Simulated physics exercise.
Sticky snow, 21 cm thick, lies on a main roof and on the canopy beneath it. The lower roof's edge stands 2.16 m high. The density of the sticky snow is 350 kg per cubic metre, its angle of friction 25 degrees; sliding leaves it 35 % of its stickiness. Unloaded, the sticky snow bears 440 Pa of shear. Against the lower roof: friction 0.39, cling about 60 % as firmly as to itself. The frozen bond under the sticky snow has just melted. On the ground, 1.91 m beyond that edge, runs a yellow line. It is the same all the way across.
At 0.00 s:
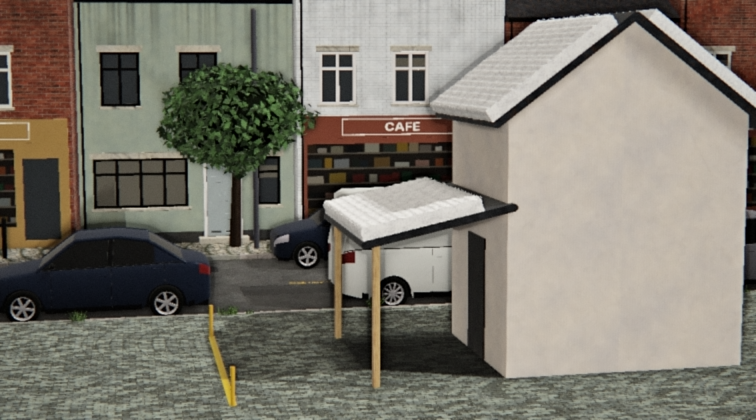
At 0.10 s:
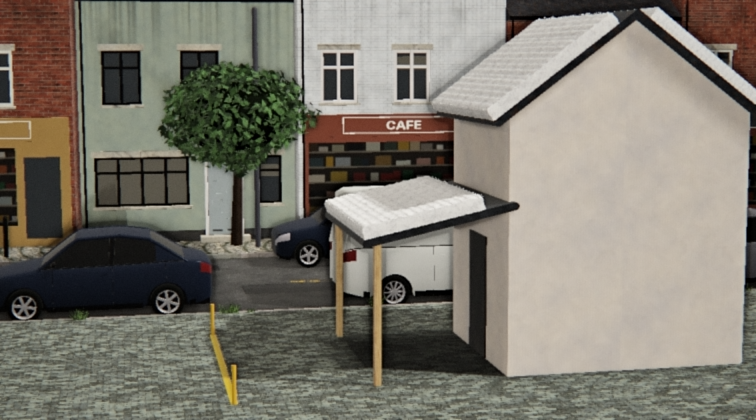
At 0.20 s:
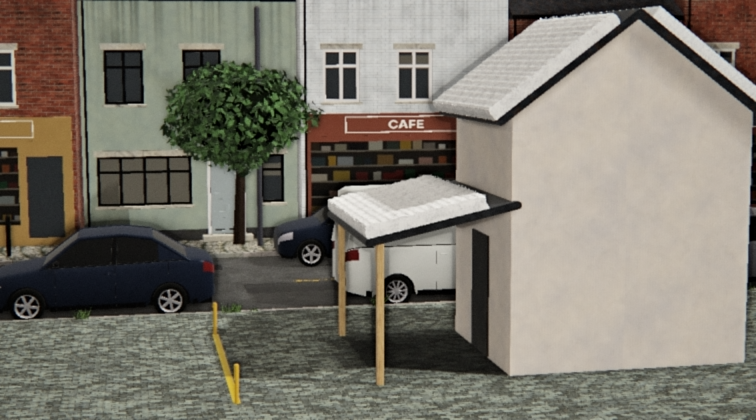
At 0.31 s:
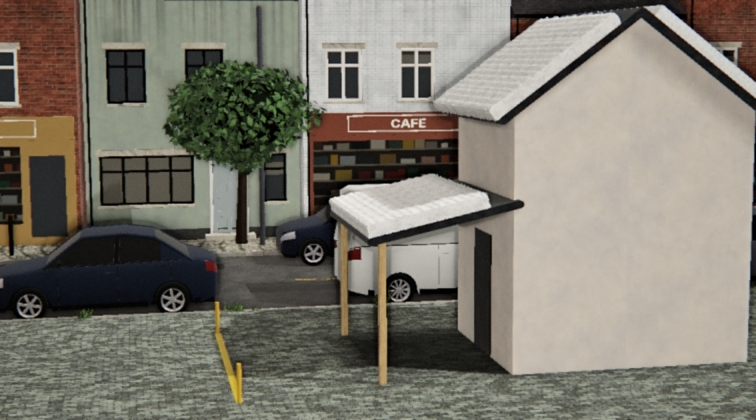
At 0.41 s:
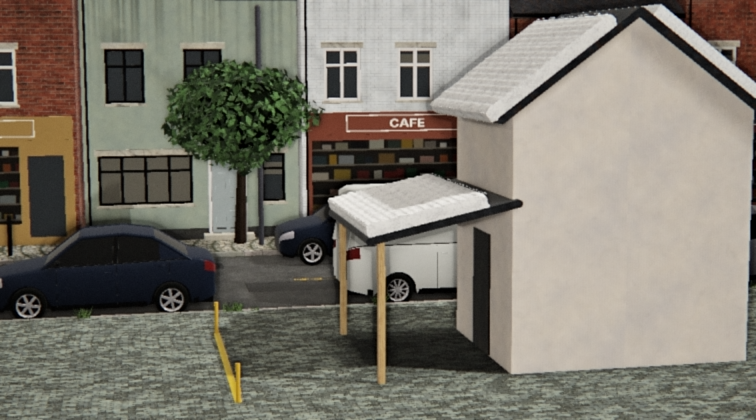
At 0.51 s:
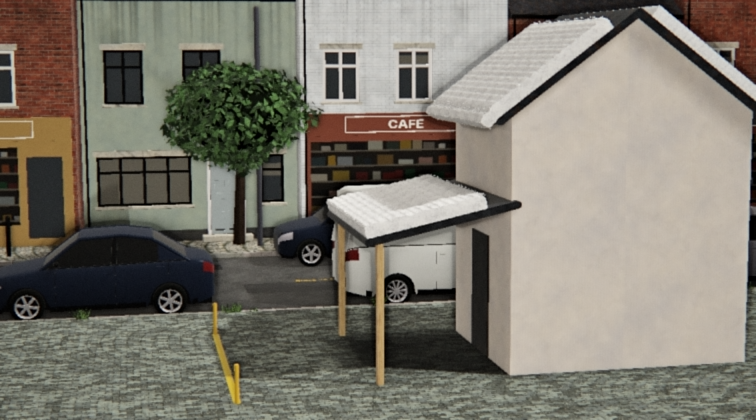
A small pale building with snow on its two roofs stands almost completely still.
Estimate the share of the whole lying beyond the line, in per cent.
It comes to some 0 %.
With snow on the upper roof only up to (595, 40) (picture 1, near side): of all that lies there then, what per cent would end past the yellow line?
Then about 0 %.
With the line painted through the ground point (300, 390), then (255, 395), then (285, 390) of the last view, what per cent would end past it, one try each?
In that order: 7 %, 1 %, 4 %.
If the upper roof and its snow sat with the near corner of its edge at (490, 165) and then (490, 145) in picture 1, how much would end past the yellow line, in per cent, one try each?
In that order: 0 %, 0 %.
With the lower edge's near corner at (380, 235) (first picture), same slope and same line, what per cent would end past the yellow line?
Then about 0 %.
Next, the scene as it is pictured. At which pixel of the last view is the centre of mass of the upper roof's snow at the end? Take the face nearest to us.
At about (393, 261).
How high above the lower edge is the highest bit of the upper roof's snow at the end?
About 0.8 m.
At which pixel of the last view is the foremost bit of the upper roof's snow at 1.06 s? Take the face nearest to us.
Around (446, 201).
After 1.06 s, none is below the lower edge and 0 % is past the line.
After 1.71 s, none is below the lower edge and 0 % is past the line.
After 2.35 s, none is below the lower edge and 0 % is past the line.
After 3.00 s, 20 % is below the lower edge and 0 % is past the line.
After 4.10 s, 24 % is below the lower edge and 0 % is past the line.
